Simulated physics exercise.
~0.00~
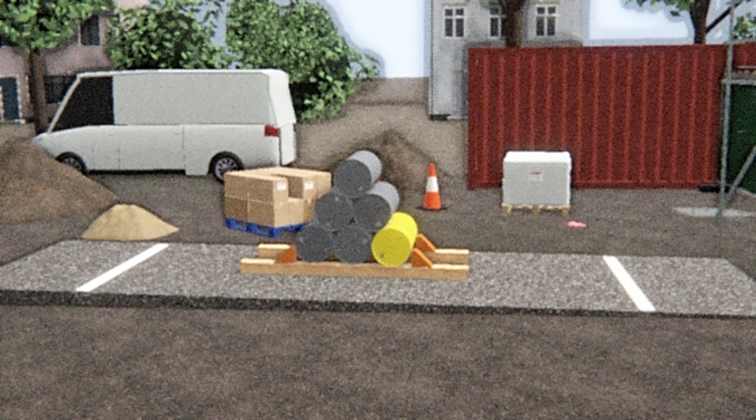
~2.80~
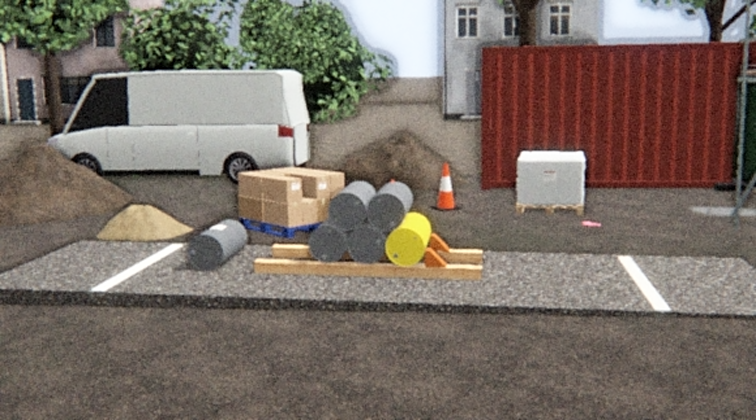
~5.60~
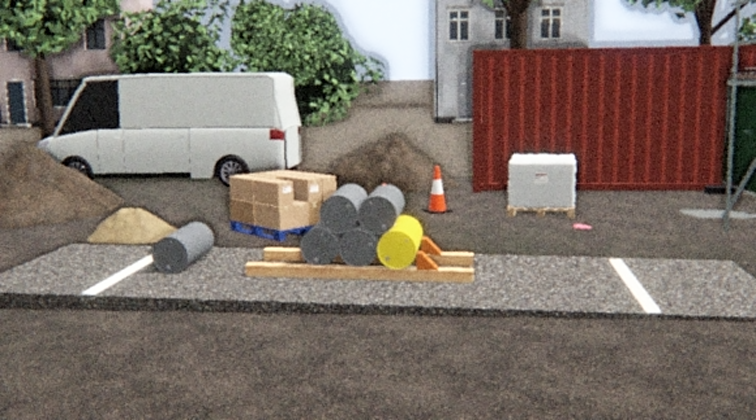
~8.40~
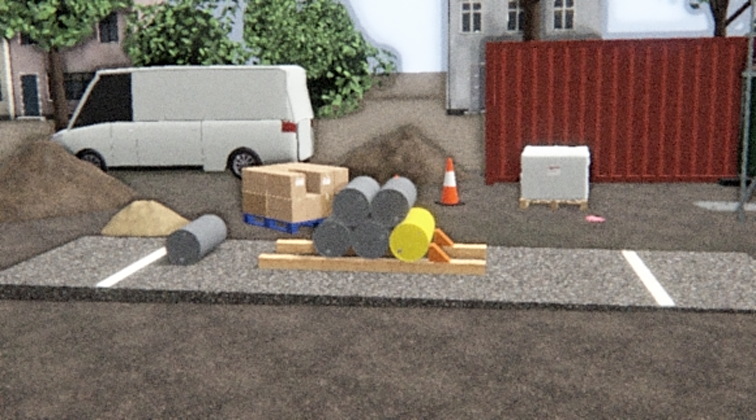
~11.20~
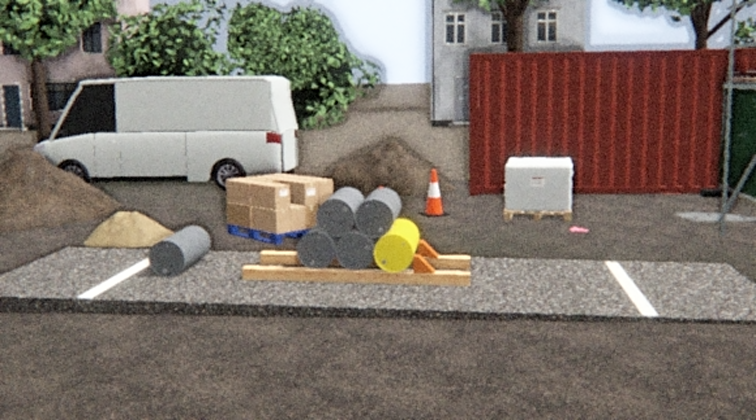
On a gravel pad, one grey drum leaves the stack and rests left, yellow staying put.
